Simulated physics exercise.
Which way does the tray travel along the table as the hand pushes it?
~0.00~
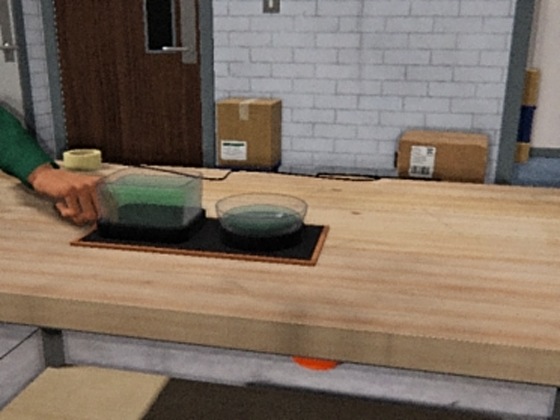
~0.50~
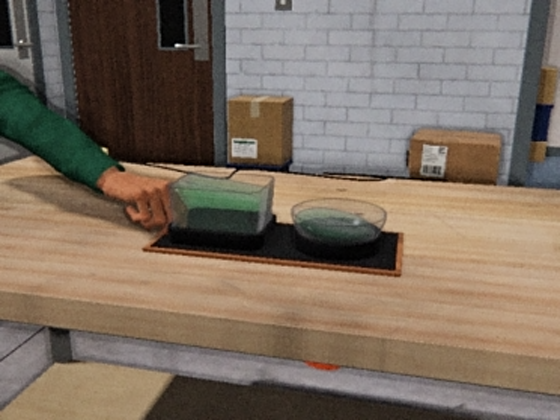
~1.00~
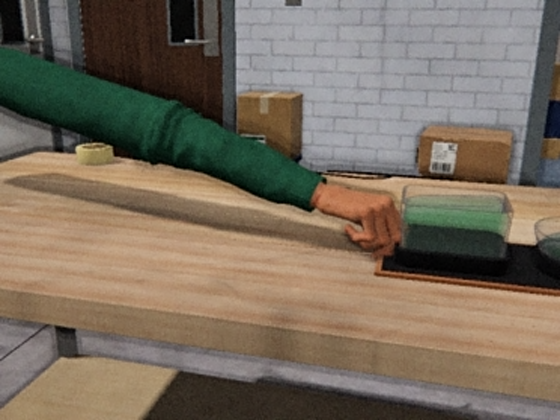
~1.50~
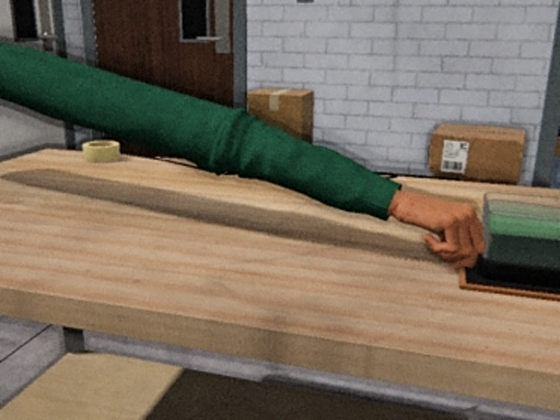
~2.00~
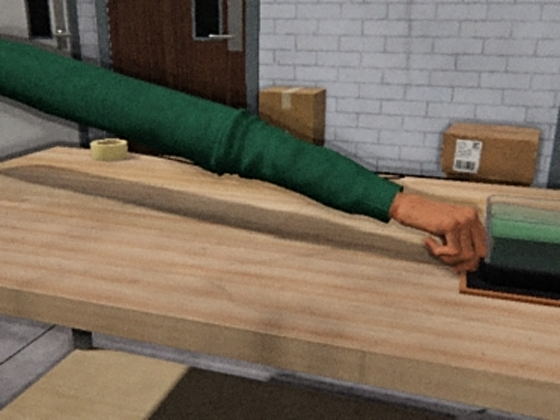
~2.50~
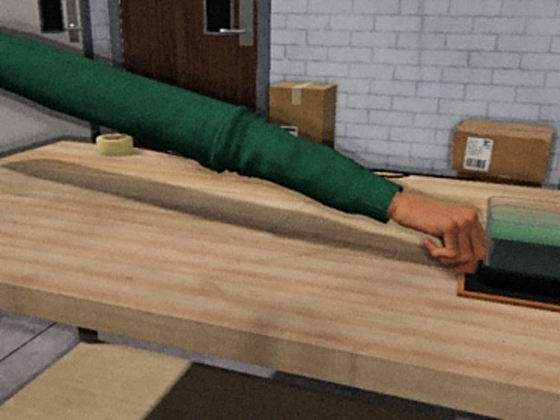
The tray travels to the right, carrying the tub and the bowl with it.
A black tray with an orange-brown rim sits on a pale wooden table, seen from the front and slightly above, carrying a clear oblong tub on the left and a round bowl on the right, both holding greenish water. Behind are a white brick wall, a dark brown door and two cardboard boxes. A hand in a green sleeve reaches in from the left and pushes the tray a long way to the right. The bowl passes out of view as the view drifts slightly. Finally the tray stops, with the hand still beside the partly visible tub at the right edge.
